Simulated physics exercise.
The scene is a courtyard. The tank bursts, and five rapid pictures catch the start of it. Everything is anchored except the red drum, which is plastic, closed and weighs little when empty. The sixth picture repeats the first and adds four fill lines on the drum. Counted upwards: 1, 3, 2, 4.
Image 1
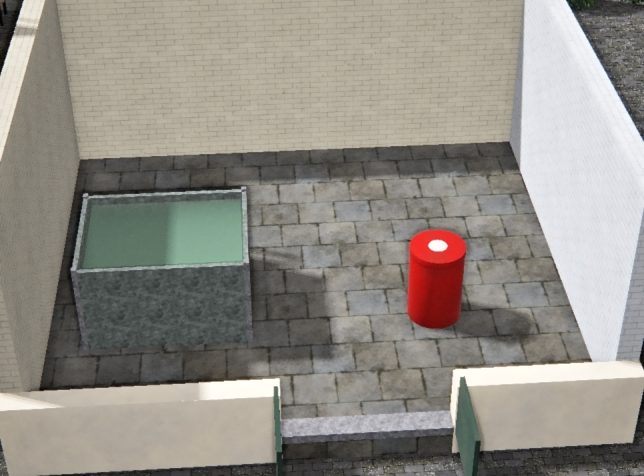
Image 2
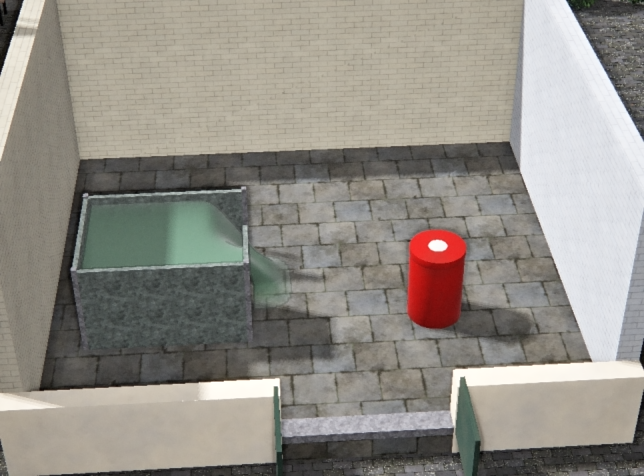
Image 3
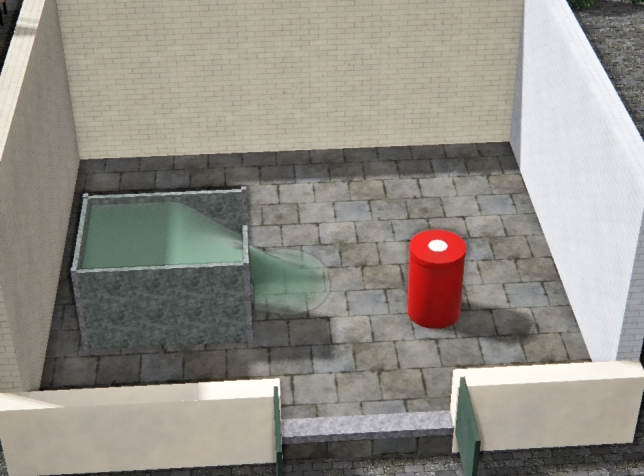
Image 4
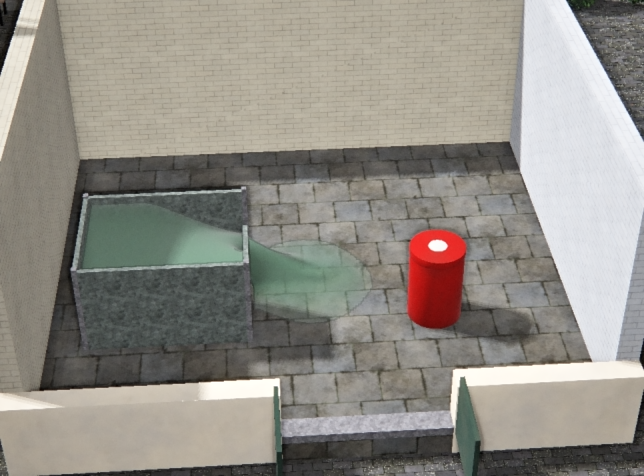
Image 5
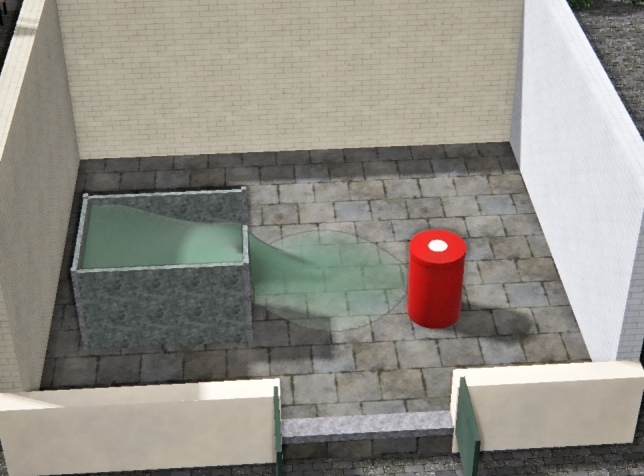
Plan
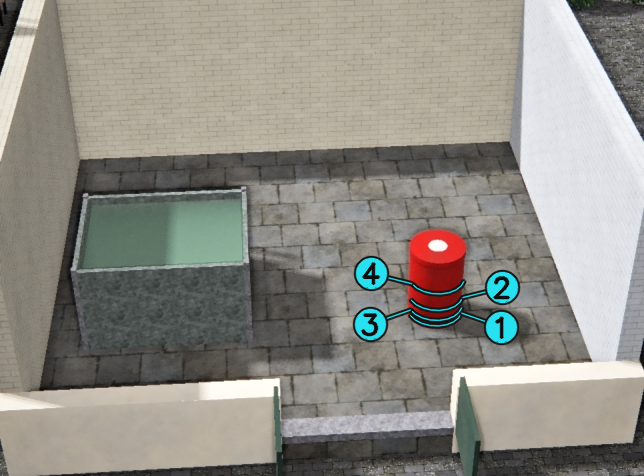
In a courtyard, green water pours from a stone tank and spreads rightward across the paving.
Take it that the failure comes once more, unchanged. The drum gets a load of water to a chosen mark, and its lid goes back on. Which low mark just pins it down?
Use mark 4.
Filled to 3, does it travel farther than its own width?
Yes, clearly.
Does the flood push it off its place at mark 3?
Yes, that goes wrong.
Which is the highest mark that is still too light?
That is mark 2.
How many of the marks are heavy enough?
One.
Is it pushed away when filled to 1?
Yes.
On the marked copy, 1 at (438, 325); 2 at (439, 310); 3 at (438, 320); 4 at (440, 293); from the bottom up 1, 3, 2, 4.
With 1, it is pushed about 3 times its own width away.
With 2, it is pushed about half its own width away.
With 3, it is pushed about twice its own width away.
With 4, it does not move.
